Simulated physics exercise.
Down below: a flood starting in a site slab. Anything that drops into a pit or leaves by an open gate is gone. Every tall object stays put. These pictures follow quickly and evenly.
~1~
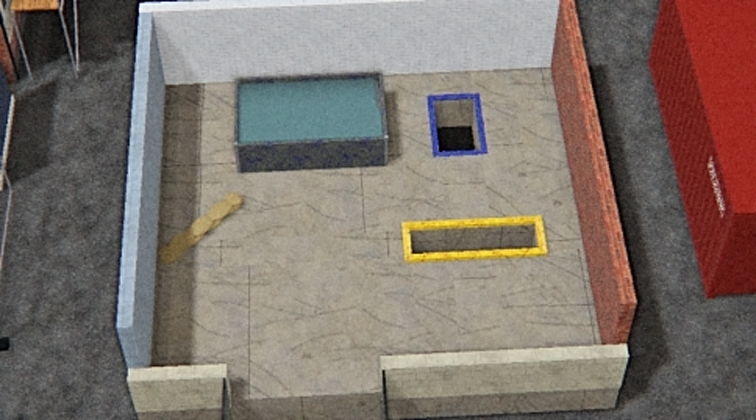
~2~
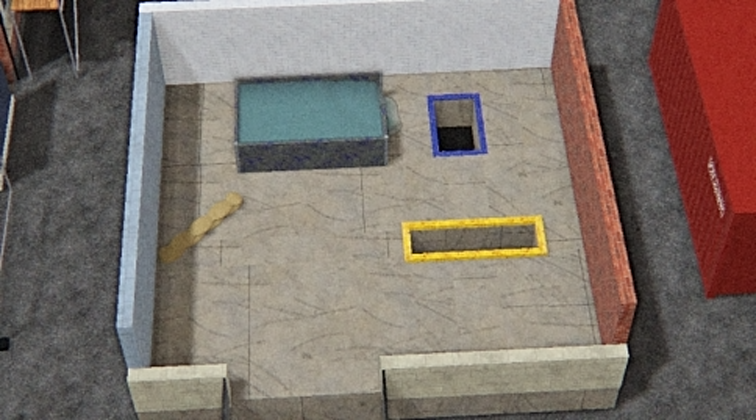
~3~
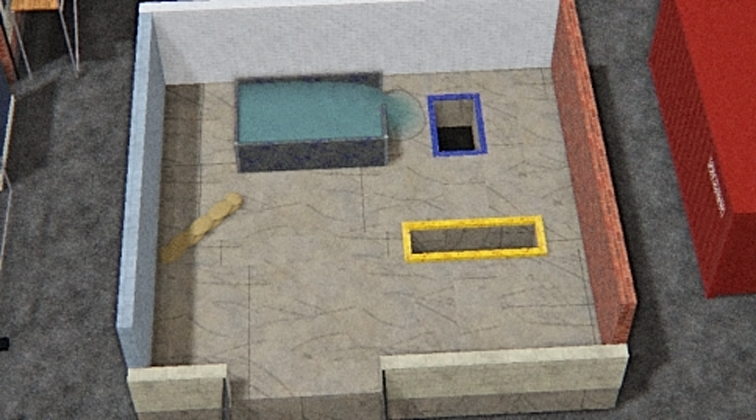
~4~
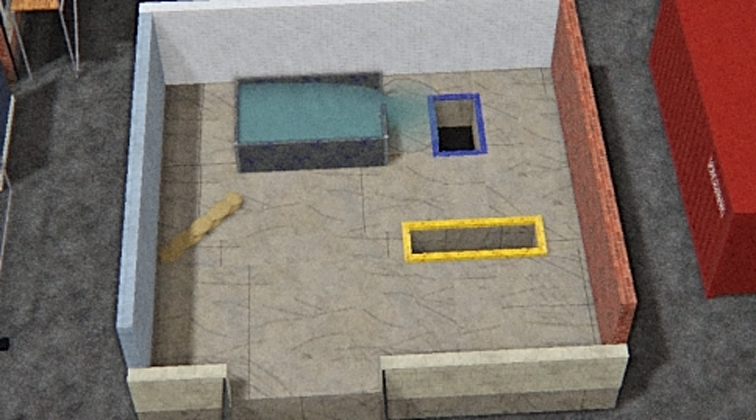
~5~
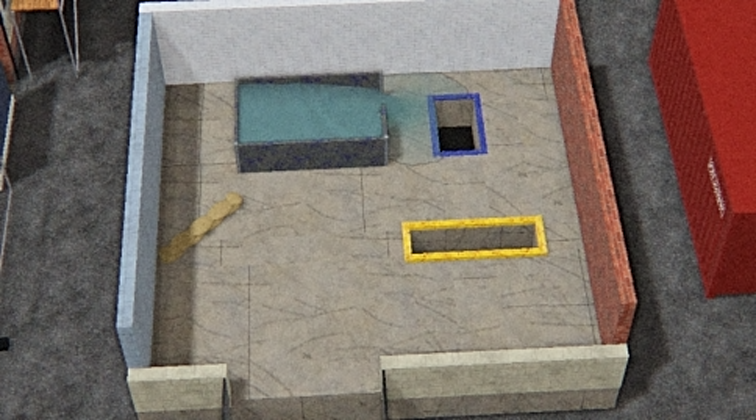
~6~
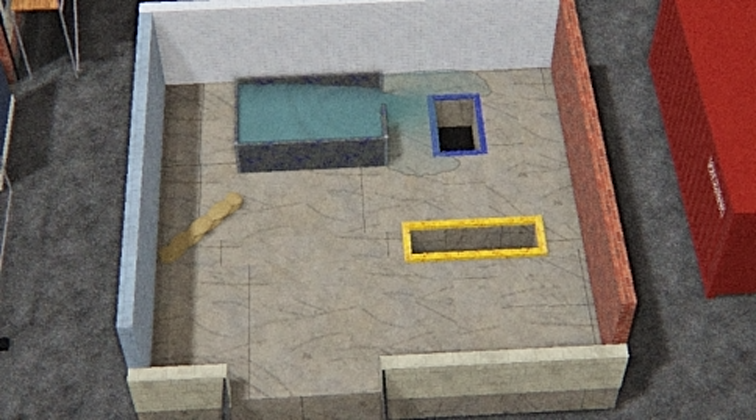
A teal-topped rectangular tank with dark sides stands at the upper left of a cracked, walled concrete slab, seen from high above by a still camera. Blue-framed and yellow-framed openings lie to its right and lower right, a tan plank rests at left, and a red container stands outside. Water emerges from the tank's right side, spreading thinly rightward around the blue-framed opening.
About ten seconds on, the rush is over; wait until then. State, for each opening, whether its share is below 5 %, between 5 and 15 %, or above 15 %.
The gate's share is below 5 %. The blue pit's share is above 15 %. The yellow pit's share is below 5 %.
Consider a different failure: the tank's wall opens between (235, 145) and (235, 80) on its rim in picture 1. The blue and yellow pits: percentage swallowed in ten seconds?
Blue about 10 %, yellow about 0 %.
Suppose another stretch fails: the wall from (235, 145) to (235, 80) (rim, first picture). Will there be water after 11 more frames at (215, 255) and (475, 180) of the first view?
In turn: Under water, no water.
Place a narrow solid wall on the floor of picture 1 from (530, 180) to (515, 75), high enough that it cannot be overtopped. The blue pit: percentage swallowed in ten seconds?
Roughly 55 per cent ends up in the blue pit.
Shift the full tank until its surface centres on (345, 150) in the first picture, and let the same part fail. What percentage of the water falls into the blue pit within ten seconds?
Share in the blue pit - 60 %.
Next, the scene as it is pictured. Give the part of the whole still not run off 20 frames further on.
Roughly 72 out of every hundred parts.
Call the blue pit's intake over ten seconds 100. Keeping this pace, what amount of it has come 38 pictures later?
Roughly 80 per cent.
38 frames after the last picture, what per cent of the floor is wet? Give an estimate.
I reckon 35 per cent or so.
A moment on, water covers 5 % of the floor; the gate 0 %, the blue pit 10 %, the yellow pit 0 %.
Next, water covers 10 % of the floor; the gate 0 %, the blue pit 18 %, the yellow pit 0 %.
Then, water covers 20 % of the floor; the gate 0 %, the blue pit 28 %, the yellow pit 0 %.
Later, water covers 35 % of the floor; the gate 0 %, the blue pit 39 %, the yellow pit 0 %.
In the end, water covers 55 % of the floor; the gate 0 %, the blue pit 49 %, the yellow pit 0 %.
